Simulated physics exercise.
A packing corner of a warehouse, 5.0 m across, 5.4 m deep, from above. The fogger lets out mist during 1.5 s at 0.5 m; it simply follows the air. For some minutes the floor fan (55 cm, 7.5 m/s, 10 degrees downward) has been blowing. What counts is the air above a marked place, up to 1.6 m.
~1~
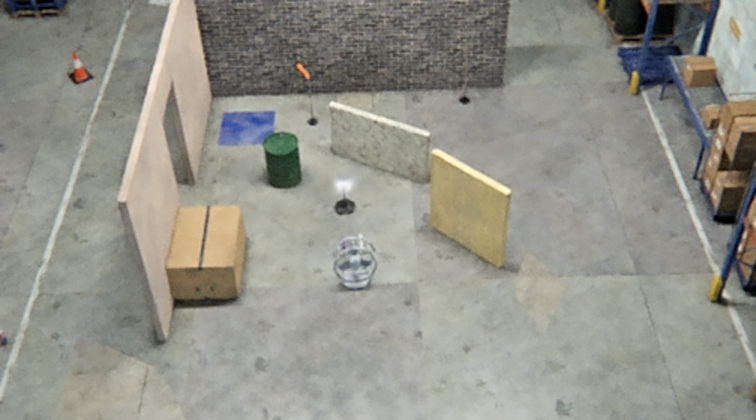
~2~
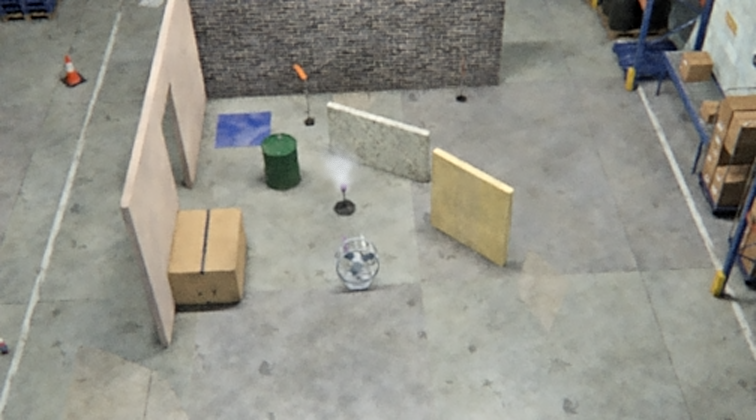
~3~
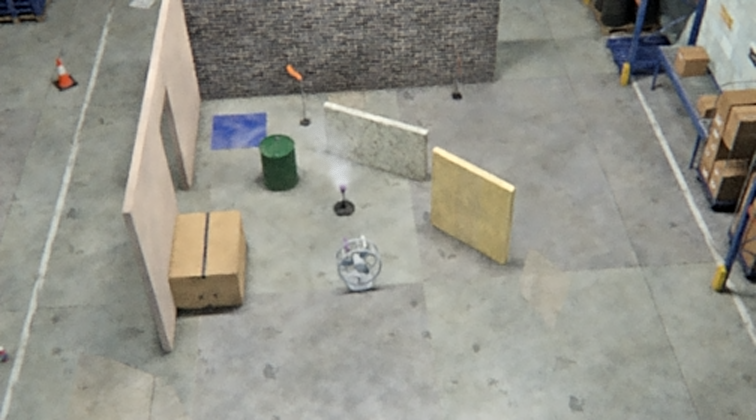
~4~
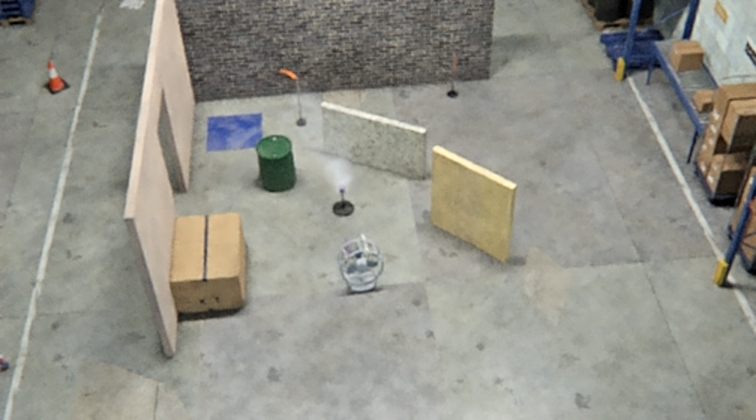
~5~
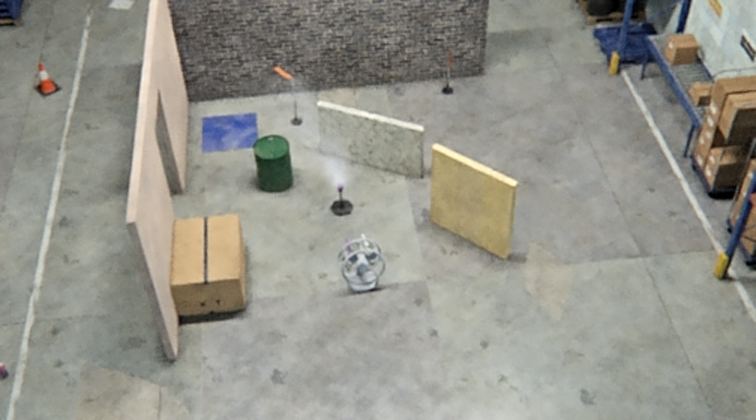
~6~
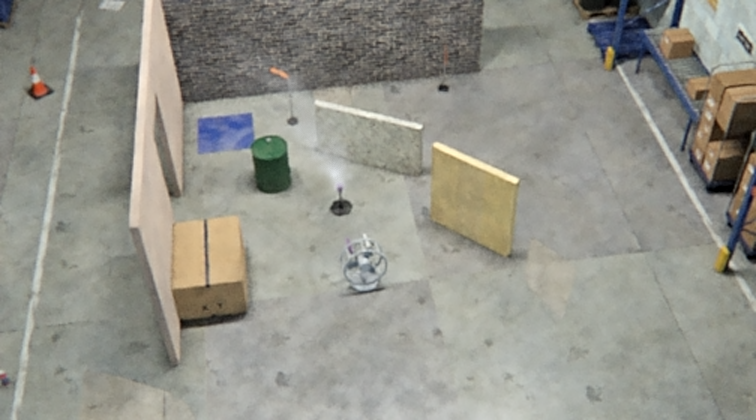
The clip opens on a warehouse floor seen from above, with a small white puff over a fogger between a floor fan, a green drum and upright panels. The mist drifts up and to the left in a thinning haze, while an orange ribbon streams leftward and the view shifts slightly.
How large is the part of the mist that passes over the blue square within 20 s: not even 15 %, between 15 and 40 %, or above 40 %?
It is between 15 and 40 % that passes there.
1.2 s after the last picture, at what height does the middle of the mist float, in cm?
About 140 cm.
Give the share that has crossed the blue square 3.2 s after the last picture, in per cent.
About 25 %.
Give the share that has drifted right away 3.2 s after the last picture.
Some 50 per cent.
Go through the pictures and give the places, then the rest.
In the first picture, the mist is thickest near (344, 188), the fogger stands at (344, 188) and the floor fan is at (355, 260).
In the second picture, the mist is thickest near (340, 164) and the blue square is centred on (244, 130).
In the third picture, the mist is thickest near (334, 154) and reaches out to (310, 126) and a ribbon ends at (289, 66).
In the fourth picture, the mist is thickest near (328, 144) and reaches out to (286, 102), the top of a screen is at (372, 117) and the top of a large carton is at (206, 246).
In the fifth picture, the mist is thickest near (321, 132) and reaches out to (267, 89).
In the sixth picture, the mist is thickest near (312, 120) and reaches out to (247, 73) and a ribbon ends at (272, 69).
Then, 1.2 s after the last picture we count, 14 % has passed over the blue square, with 93 % still about or yet to come, and the middle of the rest is near (260, 53).
Then, 3.2 s after the last picture we count, 23 % has passed over the blue square, with 50 % still about or yet to come, and the middle of the rest is near (197, 26).
Then, 7.2 s after the last picture we count, 24 % has passed over the blue square, with 20 % still about or yet to come, and the middle of the rest is near (245, 146).
Then, 19.2 s after the last picture we count, 25 % has passed over the blue square, with 4 % still about or yet to come.
